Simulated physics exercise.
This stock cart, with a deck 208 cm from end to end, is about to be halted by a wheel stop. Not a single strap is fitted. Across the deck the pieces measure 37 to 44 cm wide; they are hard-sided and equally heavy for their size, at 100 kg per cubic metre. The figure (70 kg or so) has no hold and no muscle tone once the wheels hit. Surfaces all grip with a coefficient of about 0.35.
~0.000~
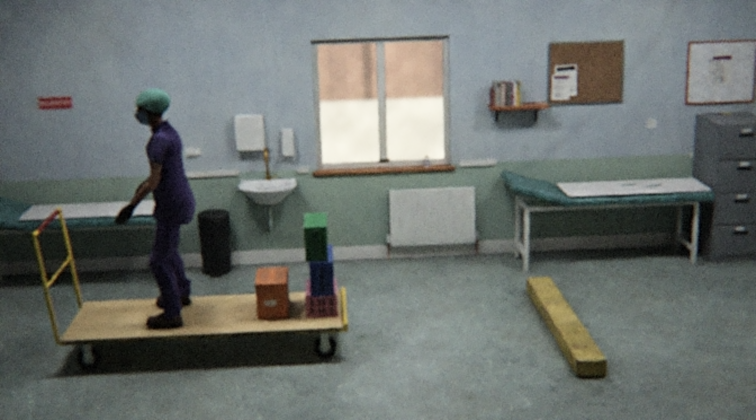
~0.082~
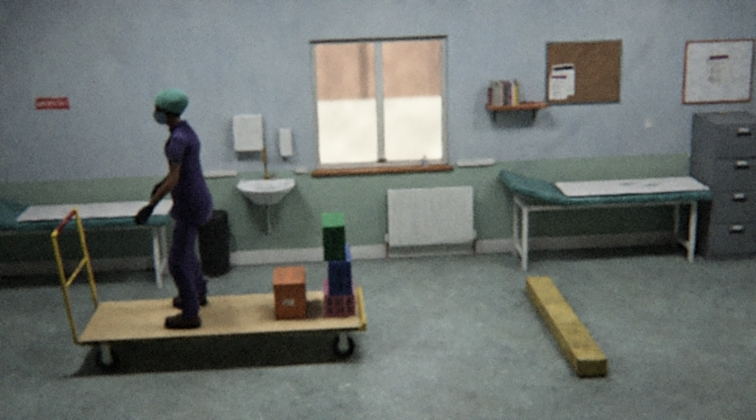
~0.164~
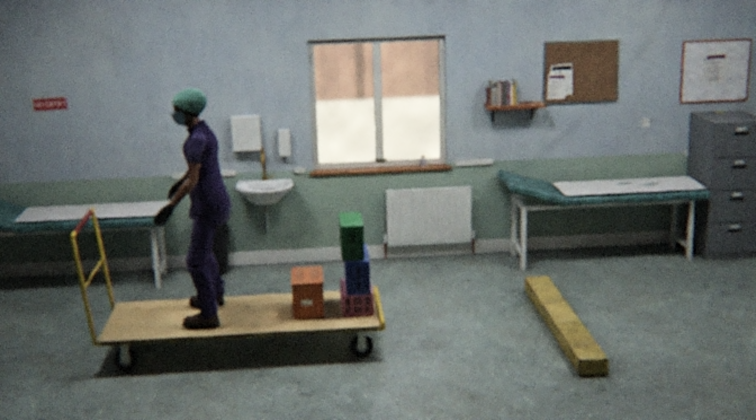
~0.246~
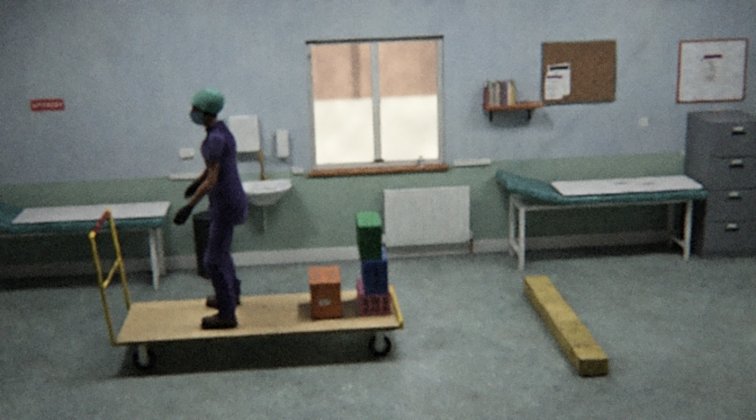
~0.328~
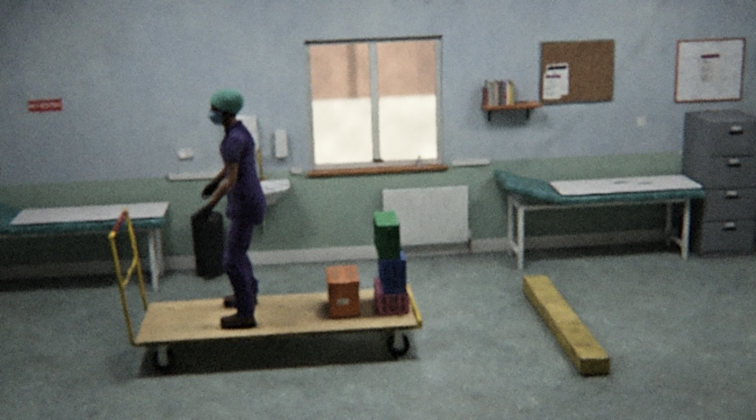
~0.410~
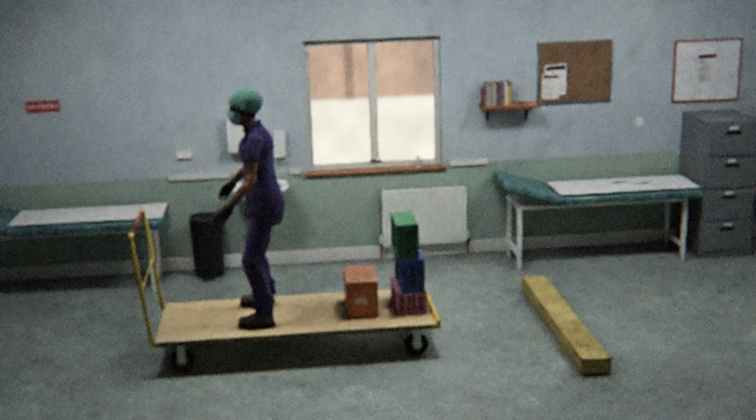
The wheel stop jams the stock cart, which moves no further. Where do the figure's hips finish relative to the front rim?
The figure's hips finish short of the front rim.
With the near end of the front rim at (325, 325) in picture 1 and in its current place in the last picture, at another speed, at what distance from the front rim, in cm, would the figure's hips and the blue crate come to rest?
Hips 0 behind, blue 70 past.
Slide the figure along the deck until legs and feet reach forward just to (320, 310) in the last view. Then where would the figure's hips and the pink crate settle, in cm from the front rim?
In that case hips 70 past, pink 10 behind.
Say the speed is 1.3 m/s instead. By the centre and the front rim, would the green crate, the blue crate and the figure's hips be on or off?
Outcome - green: Lost; blue: Lost; hips: Kept.
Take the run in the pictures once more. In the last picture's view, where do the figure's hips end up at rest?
(467, 293).
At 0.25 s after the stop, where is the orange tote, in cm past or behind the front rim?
About 40 cm behind the rim.
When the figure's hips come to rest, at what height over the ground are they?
About 35 cm up.
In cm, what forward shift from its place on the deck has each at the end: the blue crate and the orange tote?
Approximate forward shift in cm: Blue near 55, orange near 15.
Impact comes at 1.04 s.
After 1.59 s the figure's hips are 63 cm behind the rim, near (481, 277) in the last picture's view.
After 2.04 s the figure's hips are 69 cm behind the rim, near (474, 290) in the last picture's view.
When all is still (3.0 s), past the rim, blue crate and green crate; behind it, orange tote, pink crate and the figure's hips.
